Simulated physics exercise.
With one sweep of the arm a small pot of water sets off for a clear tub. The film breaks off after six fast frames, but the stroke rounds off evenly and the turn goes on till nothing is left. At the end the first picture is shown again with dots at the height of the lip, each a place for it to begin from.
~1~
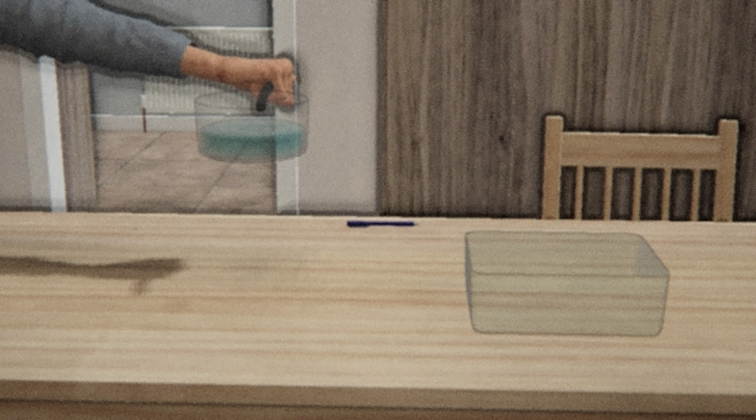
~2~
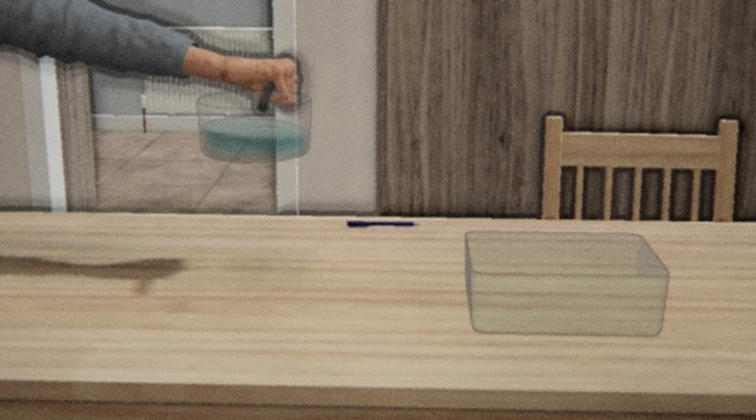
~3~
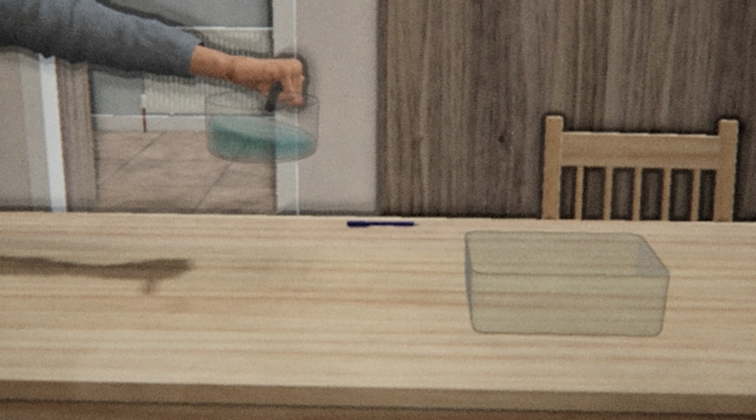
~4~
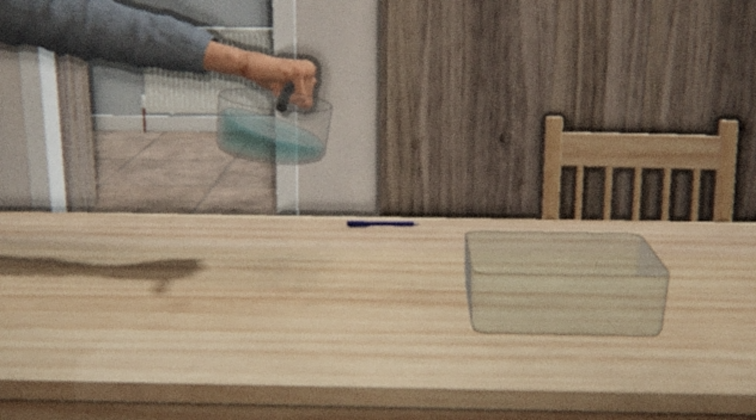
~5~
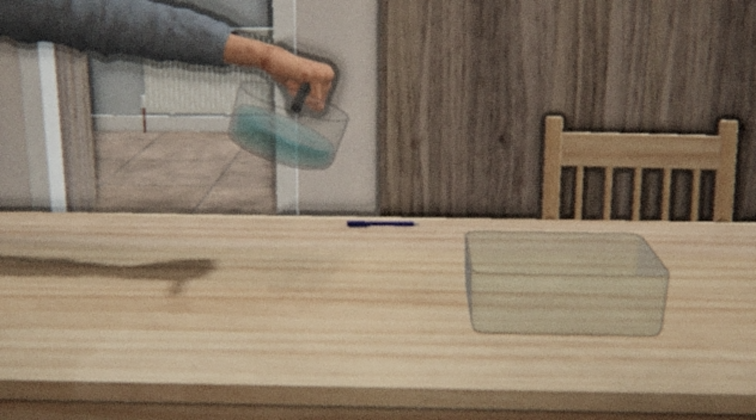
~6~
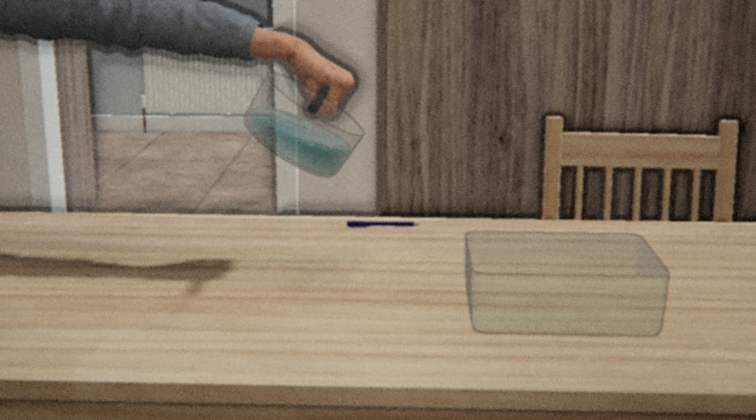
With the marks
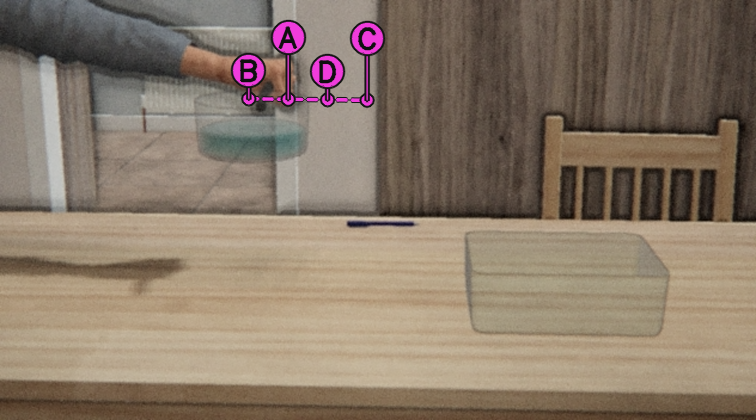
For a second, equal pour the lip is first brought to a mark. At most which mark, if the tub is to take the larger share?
Choose D.
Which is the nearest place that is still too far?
That would be A.
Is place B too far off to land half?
Yes.
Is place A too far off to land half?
Yes.
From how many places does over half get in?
Two of them.
On the marked copy, A at (288, 99); B at (248, 98); C at (367, 100); D at (327, 99).
With A, about 20 % lands in the tub, 78 % falls short and 3 % goes beside or beyond.
With B, about 0 % lands in the tub, 99 % falls short.
With C, about 73 % lands in the tub, 9 % falls short and 18 % goes beside or beyond.
With D, about 65 % lands in the tub, 21 % falls short and 14 % goes beside or beyond.
